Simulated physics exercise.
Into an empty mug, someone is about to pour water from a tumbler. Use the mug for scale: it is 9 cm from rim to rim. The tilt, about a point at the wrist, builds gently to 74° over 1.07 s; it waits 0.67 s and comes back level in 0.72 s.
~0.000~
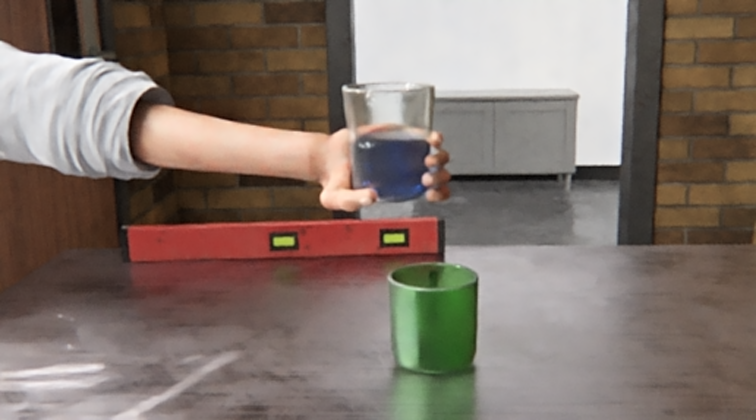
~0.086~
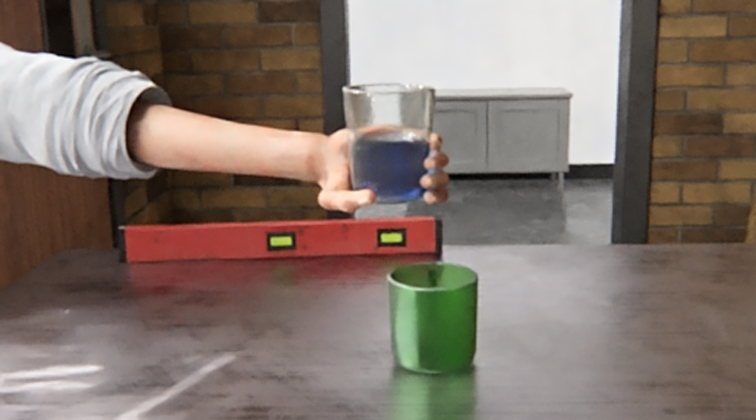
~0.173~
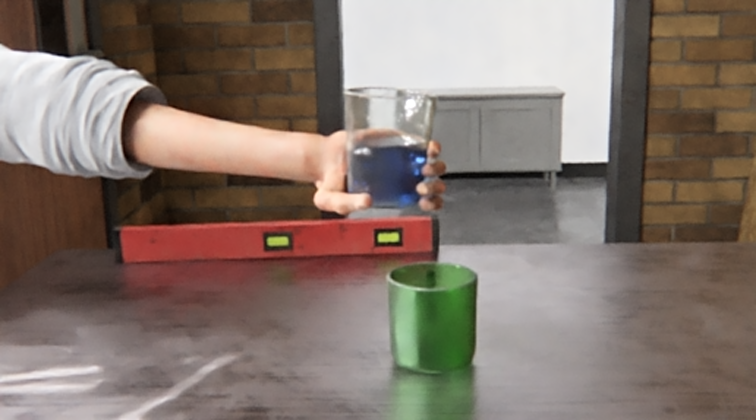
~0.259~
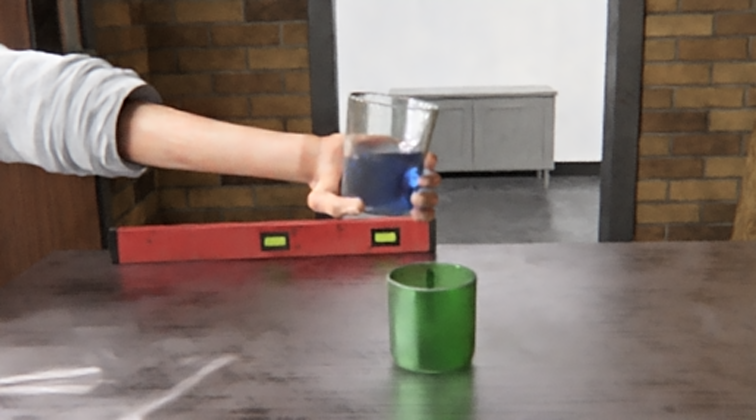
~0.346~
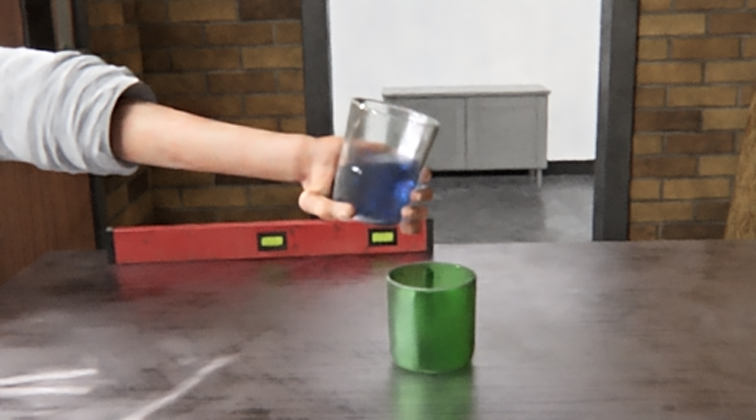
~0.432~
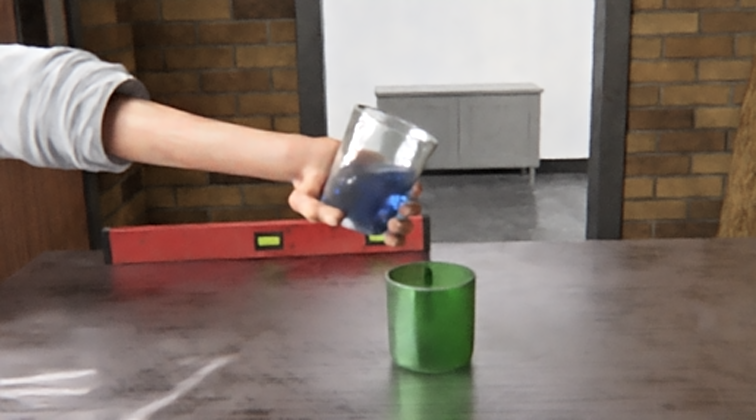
At the start, a hand reaching in from the left holds a clear tumbler of blue liquid nearly upright above an empty green mug on a dark table. The hand gradually tilts the tumbler to the right and lowers it slightly, and the liquid shifts inside while staying in the glass.
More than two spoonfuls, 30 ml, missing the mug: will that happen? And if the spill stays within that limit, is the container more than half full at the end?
No, less than half full.
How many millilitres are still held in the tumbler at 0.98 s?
Remaining volume: Approx. 220 ml.
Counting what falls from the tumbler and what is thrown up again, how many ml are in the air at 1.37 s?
Close to 15 ml.
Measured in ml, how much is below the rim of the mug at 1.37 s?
Around 90 ml.
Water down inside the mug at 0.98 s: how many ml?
Approx. 10 ml.
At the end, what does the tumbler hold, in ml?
About 100 ml.
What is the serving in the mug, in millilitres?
It contains around 140 ml.
Then, 0.98 s in, the tilt is 73° and the mug has 10 ml, the tumbler 220 ml, and 0 ml is on the table top.
Then, 1.37 s in, the tilt is 74° and the mug has 95 ml, the tumbler 135 ml, and 0 ml is on the table top.
Then, 1.79 s in, the tilt is 73° and the mug has 140 ml, the tumbler 105 ml, and 0 ml is on the table top.
Then, 2.24 s in, the tilt is 15° and the mug has 145 ml, the tumbler 100 ml, and 0 ml is on the table top.
Finally, the mug has 145 ml, the tumbler 100 ml, and 0 ml is on the table top.
